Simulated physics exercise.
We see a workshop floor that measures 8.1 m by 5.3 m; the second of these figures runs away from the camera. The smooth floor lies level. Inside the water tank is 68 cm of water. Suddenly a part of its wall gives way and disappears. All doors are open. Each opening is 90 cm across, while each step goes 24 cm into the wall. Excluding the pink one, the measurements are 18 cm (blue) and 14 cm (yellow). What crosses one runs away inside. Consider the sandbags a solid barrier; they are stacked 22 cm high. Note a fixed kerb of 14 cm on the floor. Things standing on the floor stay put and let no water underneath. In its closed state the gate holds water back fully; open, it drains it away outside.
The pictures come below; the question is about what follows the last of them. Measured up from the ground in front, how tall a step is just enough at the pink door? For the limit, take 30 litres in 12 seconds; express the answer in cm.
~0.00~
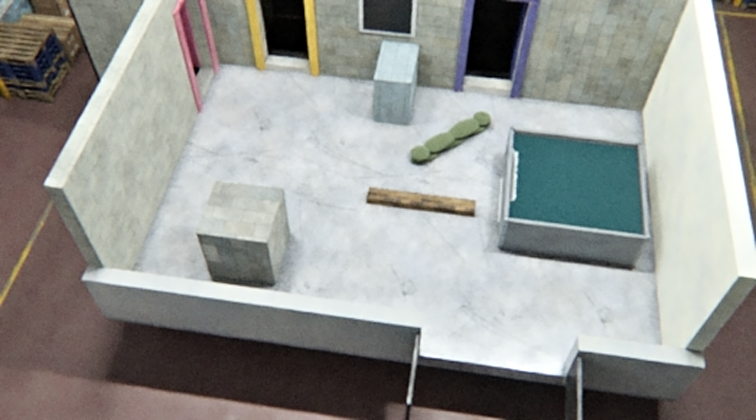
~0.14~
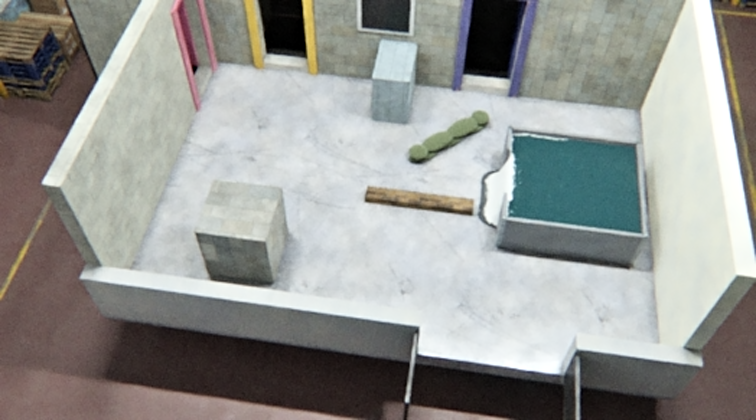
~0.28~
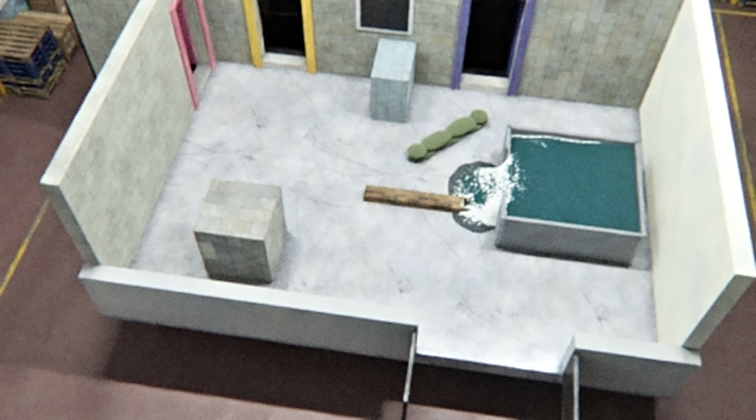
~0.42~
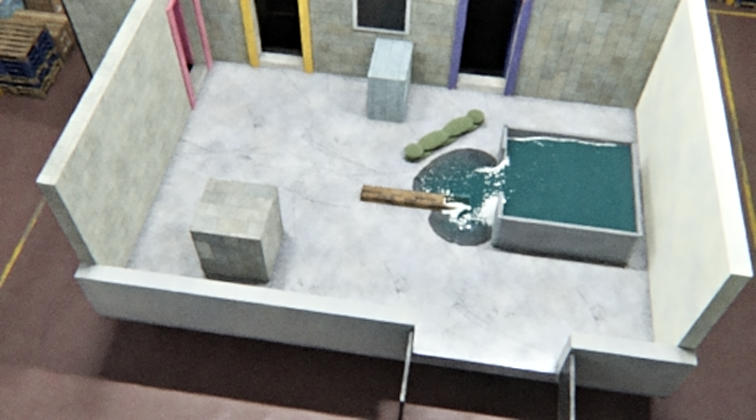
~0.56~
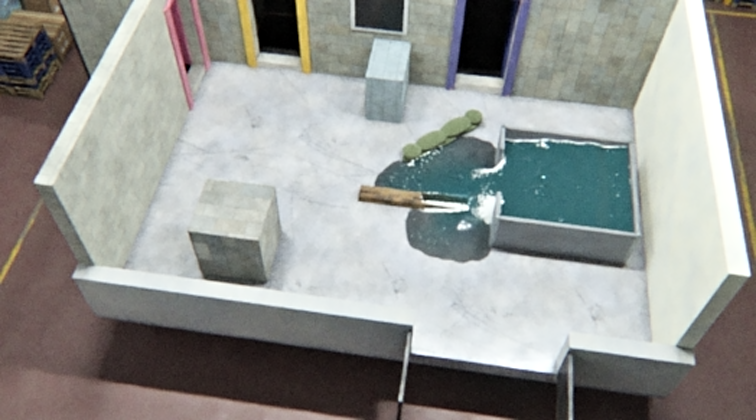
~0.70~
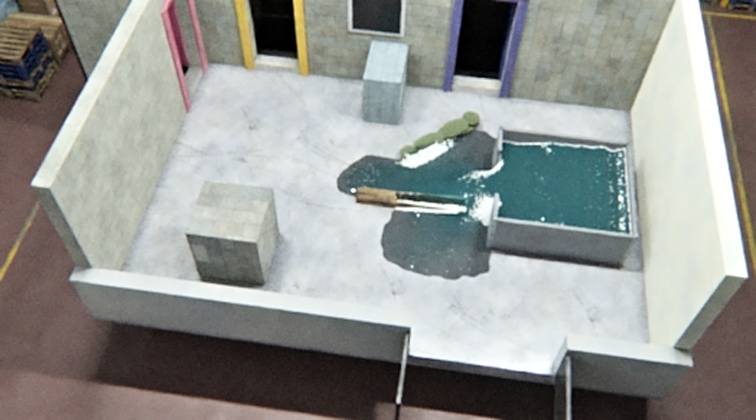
It needs to be about 10.5 cm tall.
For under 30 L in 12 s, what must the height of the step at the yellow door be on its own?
Roughly 6.5 cm at the yellow door.
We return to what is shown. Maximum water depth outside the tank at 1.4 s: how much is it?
Up to some 41 centimetres, I'd say.
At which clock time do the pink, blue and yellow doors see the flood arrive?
Times: Pink = 2.2 s, blue = 3.0 s, yellow = 2.8 s.
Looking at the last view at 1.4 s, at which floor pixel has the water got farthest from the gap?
Somewhere near the pixel (225, 146).
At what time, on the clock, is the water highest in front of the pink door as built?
The level tops out around 4.5 s.
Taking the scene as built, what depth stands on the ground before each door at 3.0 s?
Pink door 14 cm, blue door 1 cm, yellow door 2 cm.
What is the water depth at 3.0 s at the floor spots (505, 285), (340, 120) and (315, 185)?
That's 0, 4 and 4 cm, in the order given.
After 1.4 s water covers 30 % of the floor, deepest (41 cm) near (466, 209); it has not reached the pink door.
After 3.0 s water covers 70 % of the floor, deepest (28 cm) near (466, 209); 14 cm at the pink door, 0 litres in over its 16 cm step.
After 12.0 s water covers 95 % of the floor, deepest (12 cm) near (119, 277); 8 cm at the pink door, 3 litres in over its 16 cm step.
At the pink door as built, the water arrived by 2.3 s and peaked near 17 cm at 4.4 s.
Run again over the same 12 s with other heights there, 56 litres in over 9 cm, 17 litres over 12 cm. The limit of 30 litres is kept from about 10.5 cm up.
